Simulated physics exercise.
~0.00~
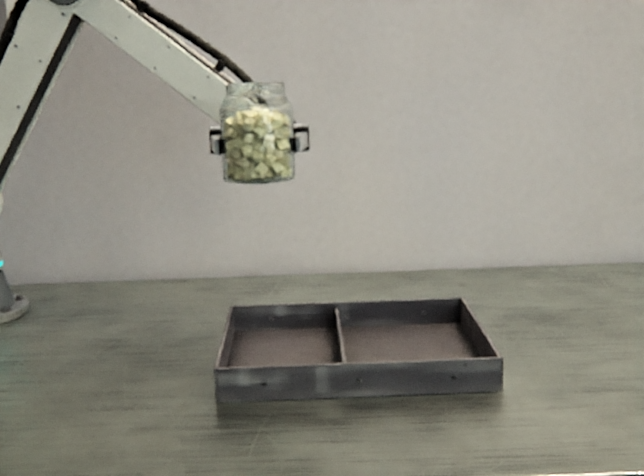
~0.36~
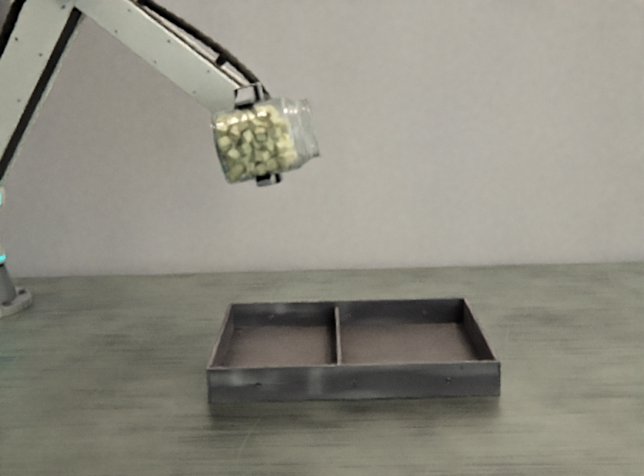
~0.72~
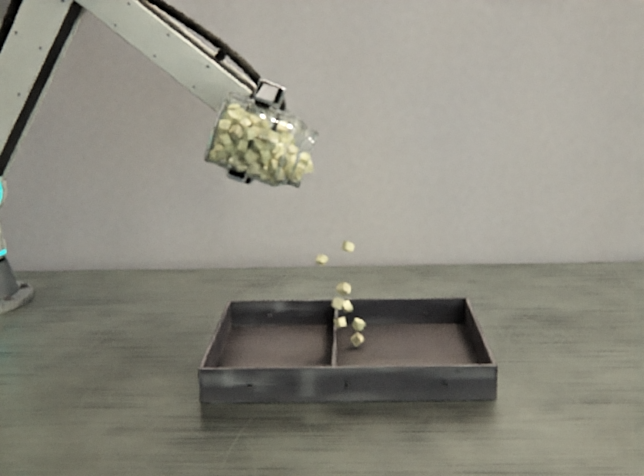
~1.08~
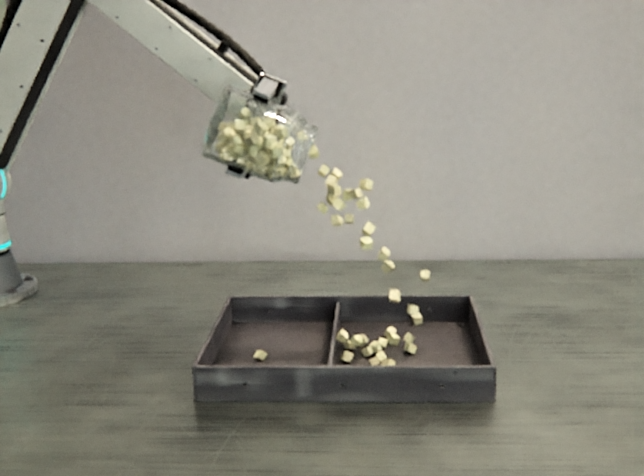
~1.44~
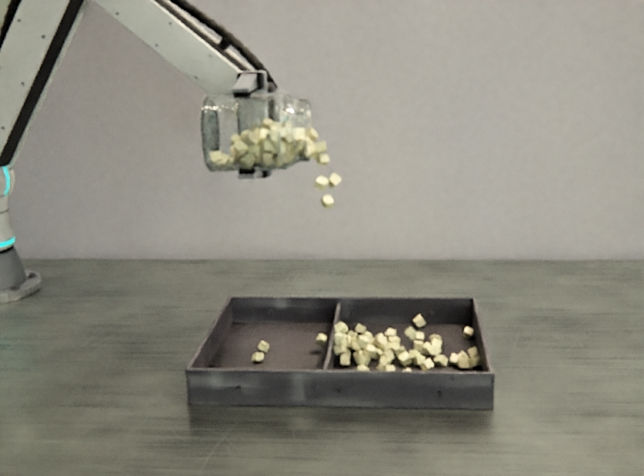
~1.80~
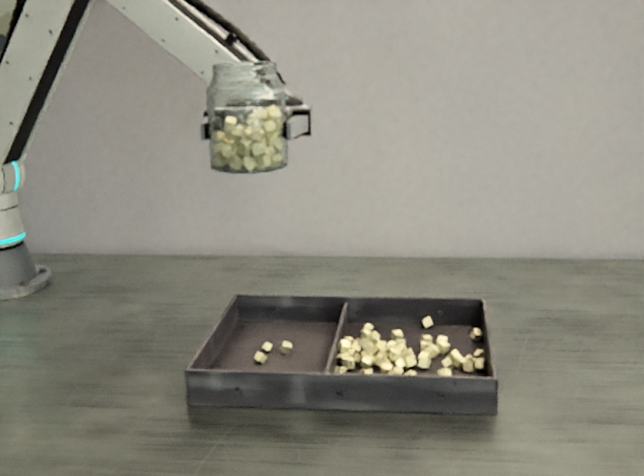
On a grey tabletop, a robot arm tipped a clear jar of pale cubes over a divided dark tray, spilling many into the right section and a few into the left, then turned the jar upright with plenty still inside.
